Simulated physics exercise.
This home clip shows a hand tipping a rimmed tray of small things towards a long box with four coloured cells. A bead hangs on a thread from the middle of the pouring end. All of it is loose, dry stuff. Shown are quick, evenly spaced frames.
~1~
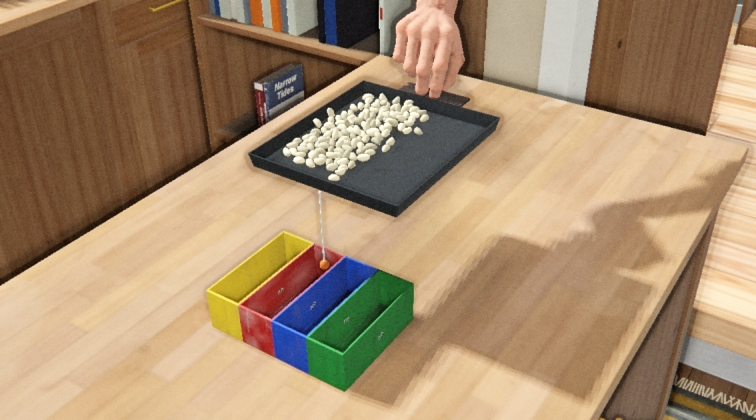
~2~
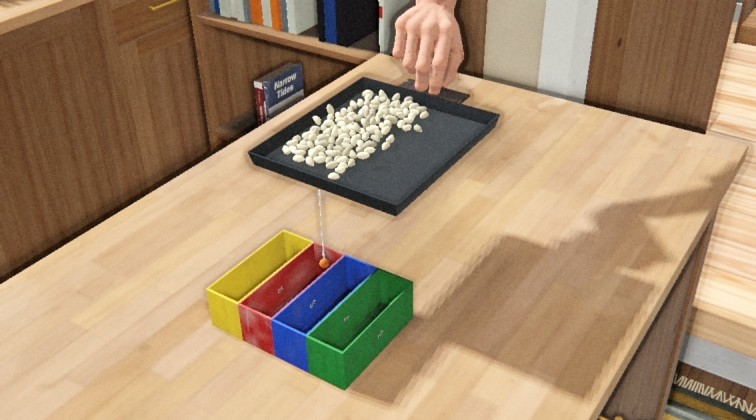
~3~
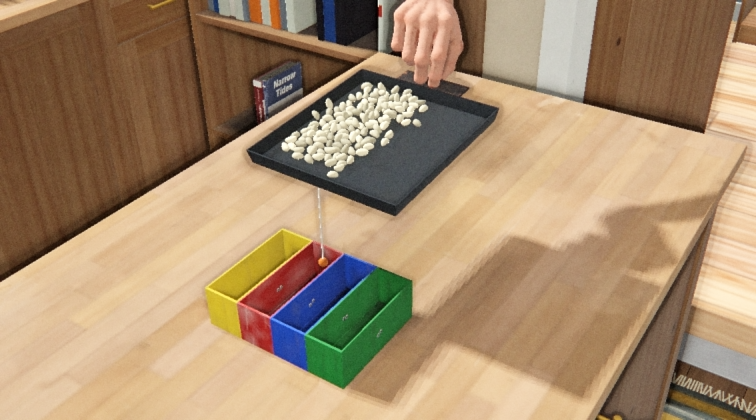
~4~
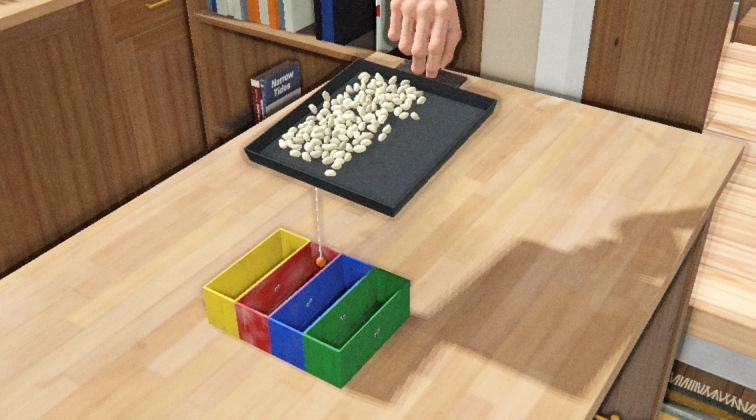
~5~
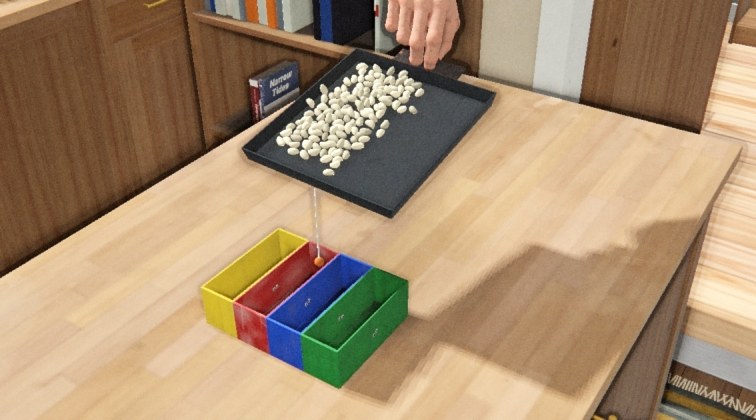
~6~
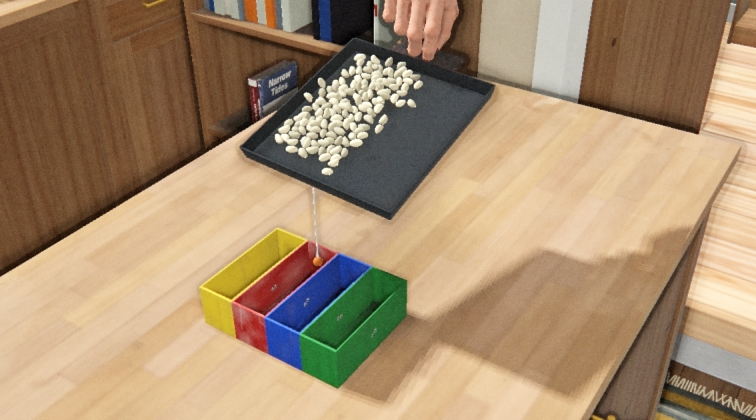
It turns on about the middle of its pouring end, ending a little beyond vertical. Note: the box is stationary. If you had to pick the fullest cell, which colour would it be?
It would be green.
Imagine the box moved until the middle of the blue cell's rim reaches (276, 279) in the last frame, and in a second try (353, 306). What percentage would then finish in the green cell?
Roughly 20% on the first try and 10% on the second.
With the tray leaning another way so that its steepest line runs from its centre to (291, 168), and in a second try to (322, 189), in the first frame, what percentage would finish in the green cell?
Close to 0 percent first and close to 10 percent second.
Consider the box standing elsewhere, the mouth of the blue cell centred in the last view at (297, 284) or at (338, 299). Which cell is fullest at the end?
You'd see the green cell win the first time and the blue one win the second.
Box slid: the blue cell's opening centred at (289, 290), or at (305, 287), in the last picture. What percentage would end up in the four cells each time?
Near 60 and 70 percent respectively.
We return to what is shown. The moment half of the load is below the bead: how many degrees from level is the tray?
About 110 degrees.
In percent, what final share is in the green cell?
Result: Some 40 % of the load.
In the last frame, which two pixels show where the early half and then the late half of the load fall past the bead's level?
The opening half passes (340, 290), the closing half (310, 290).
Just after the last frame, tray tipped steeply; almost all on the tray; just a few falling or outside the box.
A moment on, tray tipped right over; almost all on the tray; just a few in the green cell; just a few in the blue cell; just a few in the red cell; about a tenth falling or outside the box.
Further on, tray tipped past a quarter turn; roughly half in the green cell; roughly a quarter in the blue cell; about a tenth in the red cell; just a few in the yellow cell; about a tenth falling or outside the box.
When it is over, tray tipped past a quarter turn; roughly half in the green cell; roughly a quarter in the blue cell; about a tenth in the red cell; just a few in the yellow cell; about a tenth outside the box.
